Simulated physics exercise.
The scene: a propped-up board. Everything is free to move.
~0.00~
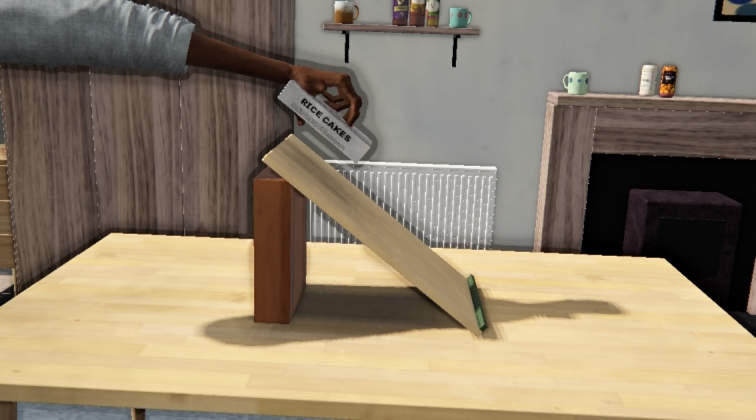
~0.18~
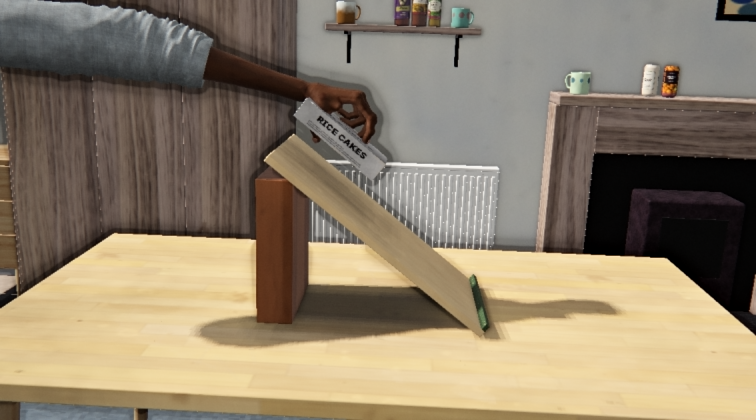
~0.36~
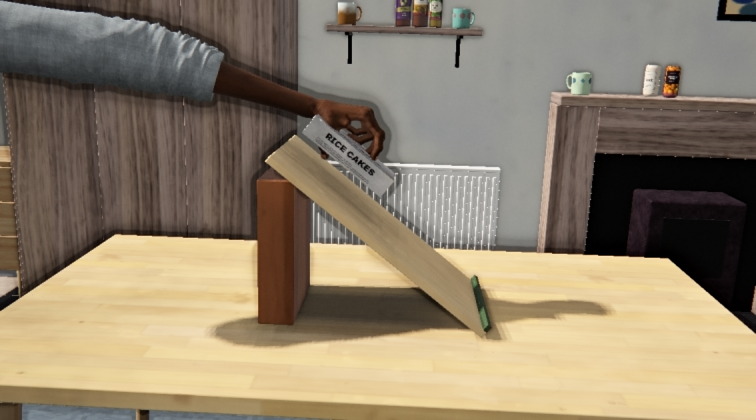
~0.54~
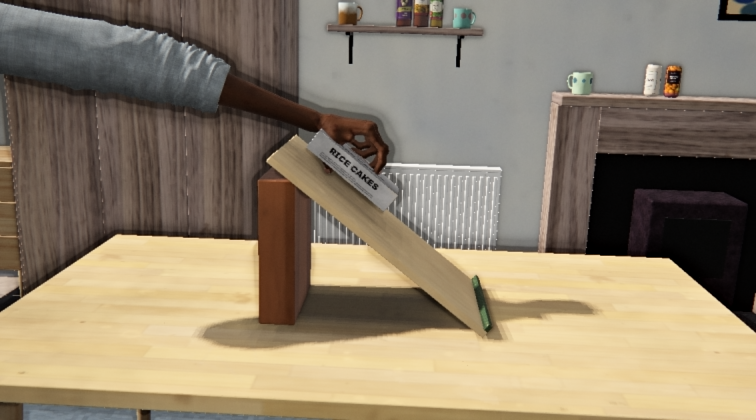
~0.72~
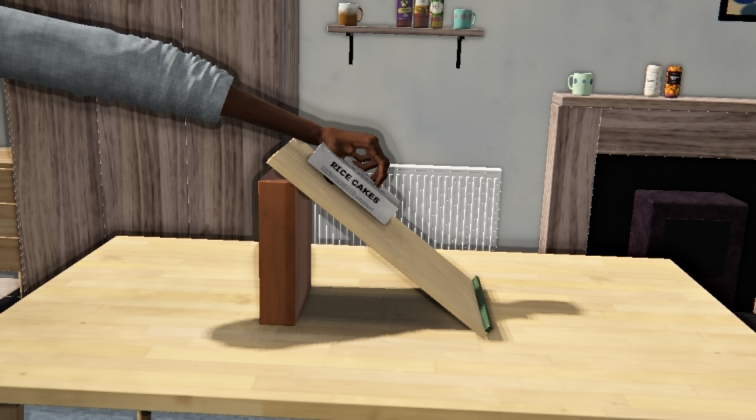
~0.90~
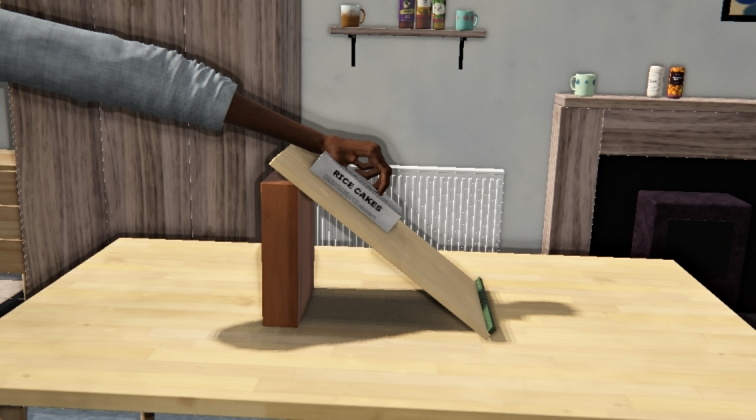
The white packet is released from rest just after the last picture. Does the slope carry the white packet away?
The white packet goes downhill.
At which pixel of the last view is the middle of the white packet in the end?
Near (451, 266).
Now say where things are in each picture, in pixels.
The first frame shows still above its spot; white packet (326, 121).
The second frame shows still above its spot; white packet (342, 137).
The third frame shows still above its spot; white packet (350, 154).
The fourth frame shows still above its spot; white packet (354, 168).
The fifth frame shows still above its spot; white packet (355, 181).
The sixth frame shows set down, still held; white packet (357, 190).
By 1.30 s, white packet moved a little near (386, 213).
By 1.40 s, white packet moved about its own width near (409, 231).
By 1.50 s, white packet moved about its own width near (437, 254).
When it is over (2.0 s), moved from the start, white packet. End places, in pixels of the last picture, white packet near (451, 266). The white packet slides or rolls down.
